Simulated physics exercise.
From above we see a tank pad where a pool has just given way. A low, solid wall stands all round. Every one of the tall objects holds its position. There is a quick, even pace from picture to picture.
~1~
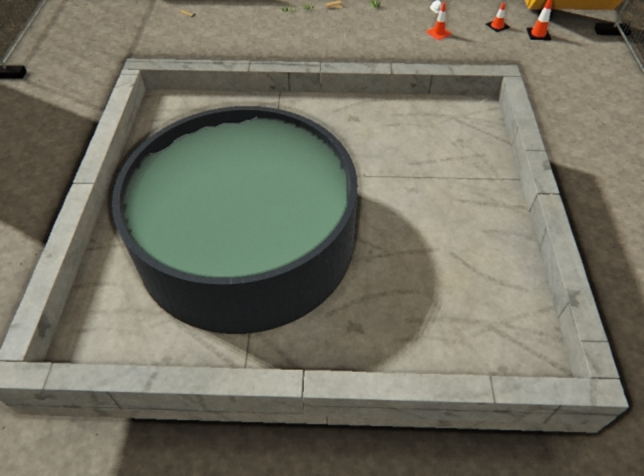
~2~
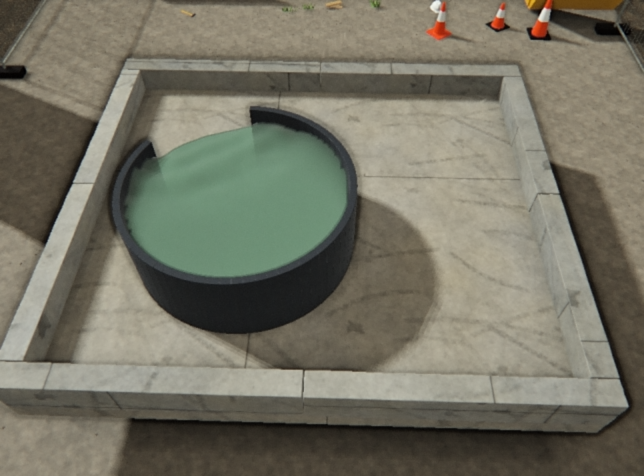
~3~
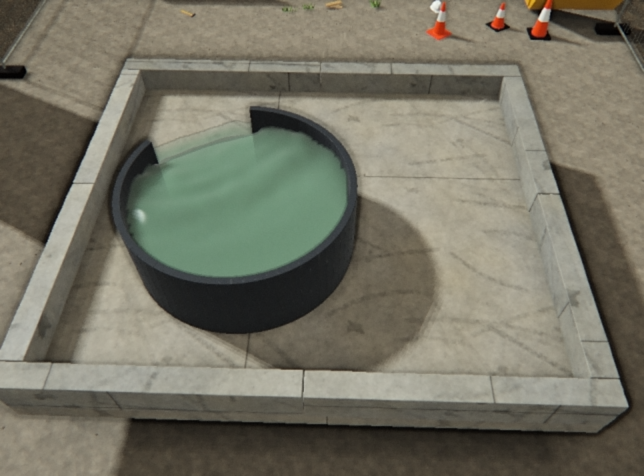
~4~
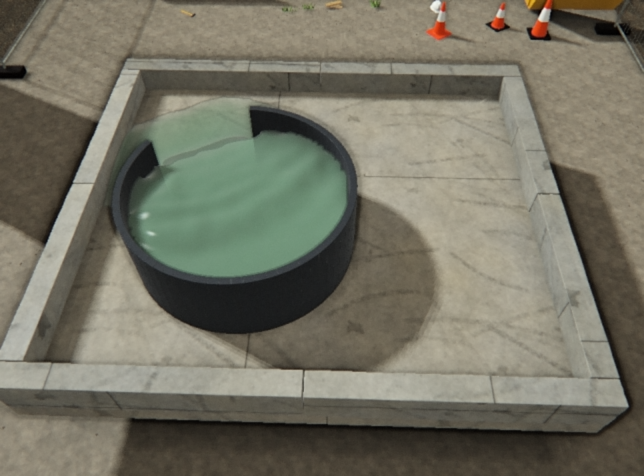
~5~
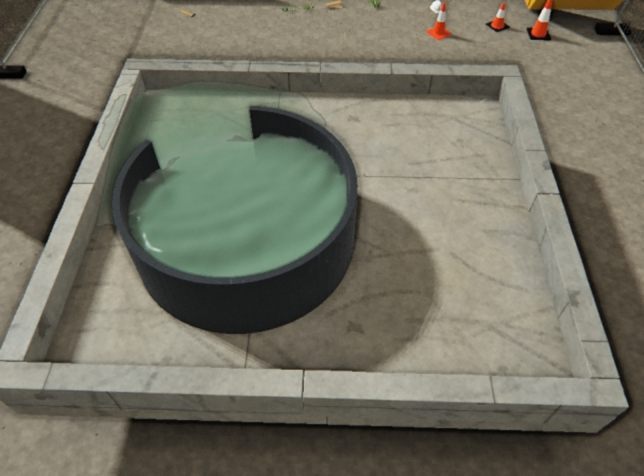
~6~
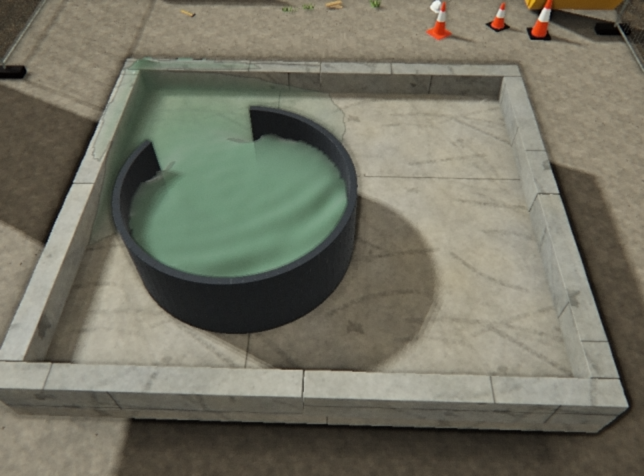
Green water in a dark round tank sits level until a gap opens in the tank's far side, then pours through it and spreads across the pale pad into the far left corner of the low surrounding wall.
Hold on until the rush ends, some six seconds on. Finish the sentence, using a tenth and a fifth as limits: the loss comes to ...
The loss comes to between a tenth and a fifth.
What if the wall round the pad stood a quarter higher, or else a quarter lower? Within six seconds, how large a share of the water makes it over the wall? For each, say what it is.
I'd expect around 6 per cent for the first wall and around 24 per cent for the second.
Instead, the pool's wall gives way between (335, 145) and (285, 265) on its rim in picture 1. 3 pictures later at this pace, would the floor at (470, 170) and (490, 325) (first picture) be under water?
Taking them as listed, I'd say drenched and drenched.
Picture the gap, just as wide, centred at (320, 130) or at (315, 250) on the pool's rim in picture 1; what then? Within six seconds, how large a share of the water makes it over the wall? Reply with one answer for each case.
First case near 8 percent, second near 14 percent.
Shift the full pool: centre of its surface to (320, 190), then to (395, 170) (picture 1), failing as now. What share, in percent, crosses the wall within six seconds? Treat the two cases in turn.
10 and 10 per cent.
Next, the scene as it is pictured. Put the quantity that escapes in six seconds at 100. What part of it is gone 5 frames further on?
I'd put it at 25 per cent.
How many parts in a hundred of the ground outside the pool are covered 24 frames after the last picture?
Estimate: Near 90 %.
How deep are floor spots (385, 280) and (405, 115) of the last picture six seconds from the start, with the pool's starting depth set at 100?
First near 14, then near 8 per cent.
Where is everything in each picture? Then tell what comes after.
The first picture shows the round tank at (238, 189) is whole and still.
In the second picture, water pours out on the round tank's far side and has run to a hidden place.
In the third picture, the front is at a hidden place, out from the gap on the round tank's far side.
In the fourth picture, the front is at (238, 102), out from the gap on the round tank's far side.
In the fifth picture, the front is at (146, 95), out from the gap on the round tank's far side.
In the sixth picture, the front is at (145, 61), out from the gap on the round tank's far side.
A moment on, water covers 25 % of the floor; the low wall has let 1 % over.
Next, water covers 30 % of the floor; the low wall has let 3 % over.
Then, water covers 50 % of the floor; the low wall has let 12 % over.
Later, water covers 70 % of the floor; the low wall has let 13 % over.
In the end, water covers 80 % of the floor; the low wall has let 13 % over.
